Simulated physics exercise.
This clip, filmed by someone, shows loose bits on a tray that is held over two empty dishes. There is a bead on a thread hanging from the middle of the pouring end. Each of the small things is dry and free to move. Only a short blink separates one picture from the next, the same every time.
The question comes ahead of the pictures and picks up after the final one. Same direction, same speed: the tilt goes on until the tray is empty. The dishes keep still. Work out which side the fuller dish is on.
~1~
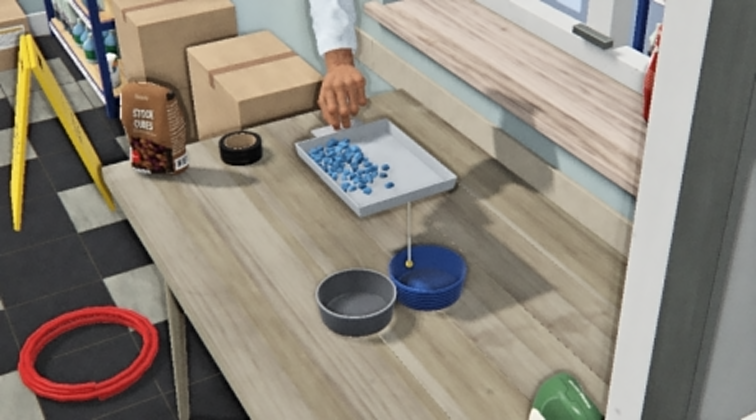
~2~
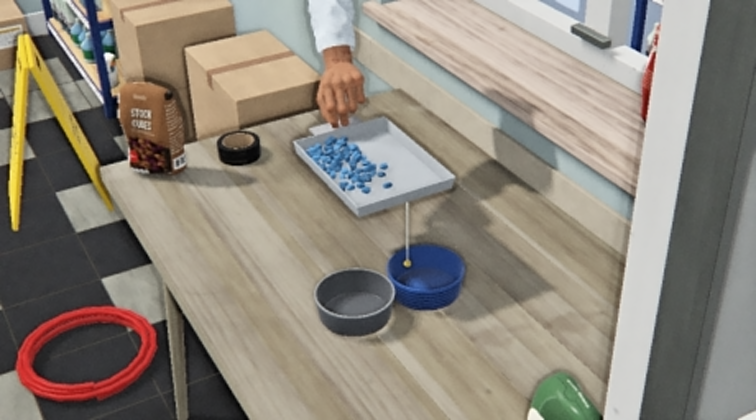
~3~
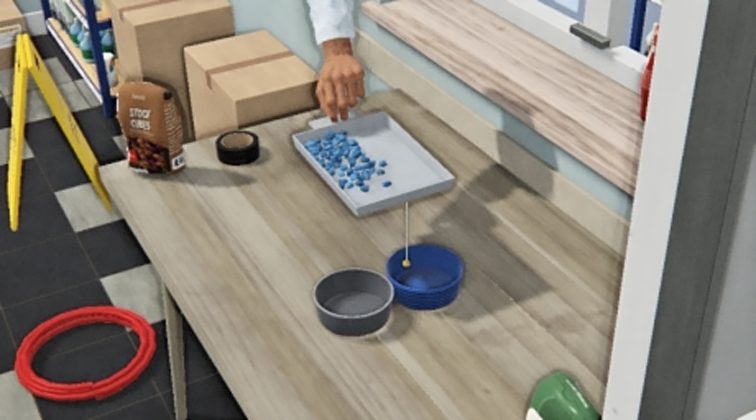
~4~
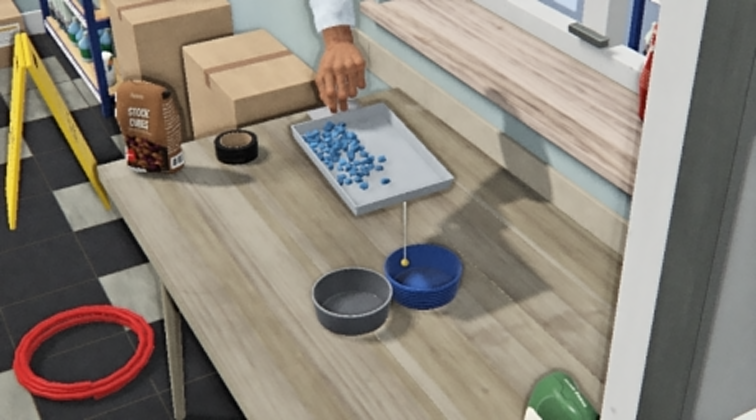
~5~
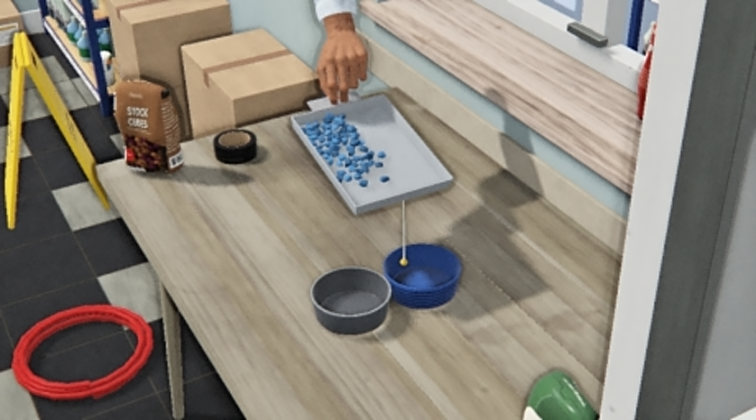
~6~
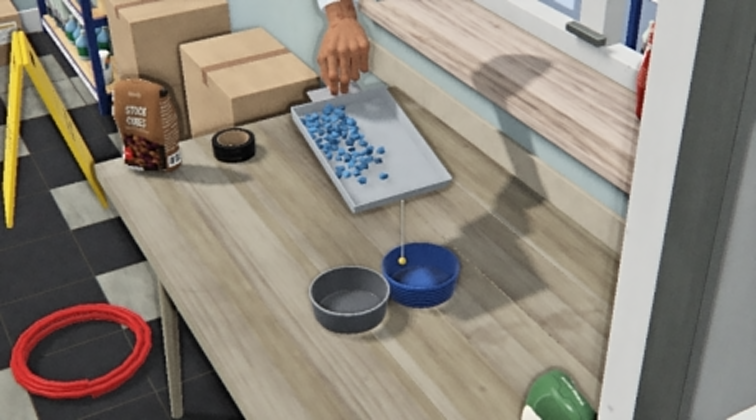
Going by this, it mostly spills to the right of the two.
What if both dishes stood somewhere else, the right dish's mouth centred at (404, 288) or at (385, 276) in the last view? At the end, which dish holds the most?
The dish to the right; the dish to the right.
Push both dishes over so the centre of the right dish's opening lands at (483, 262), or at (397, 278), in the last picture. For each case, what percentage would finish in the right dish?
About 10 per cent, then about 60 per cent.
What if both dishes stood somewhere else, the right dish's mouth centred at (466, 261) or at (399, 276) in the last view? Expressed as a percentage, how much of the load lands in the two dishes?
Roughly 90 per cent, and 60 per cent.
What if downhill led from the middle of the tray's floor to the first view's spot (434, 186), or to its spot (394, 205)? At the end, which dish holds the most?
The rightmost dish; the leftmost dish.
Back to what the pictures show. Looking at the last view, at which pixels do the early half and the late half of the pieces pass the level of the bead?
Around (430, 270), followed by around (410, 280).
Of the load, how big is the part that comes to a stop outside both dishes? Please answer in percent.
I'd say around 50 per cent.
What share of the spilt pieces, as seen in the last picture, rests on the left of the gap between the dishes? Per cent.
Close to 10 %.
Soon, tray tipped steeply; nearly all on the tray; a small part in the air.
A while on, tray tipped past a quarter turn; about half on the tray; a stray few in the left dish; about a quarter in the right dish; about a quarter outside both; a small part in the air.
Towards the end, tray tipped past a quarter turn; a small part in the left dish; about half in the right dish; about half outside both.
Finally, tray tipped past a quarter turn; a small part in the left dish; about half in the right dish; about half outside both.
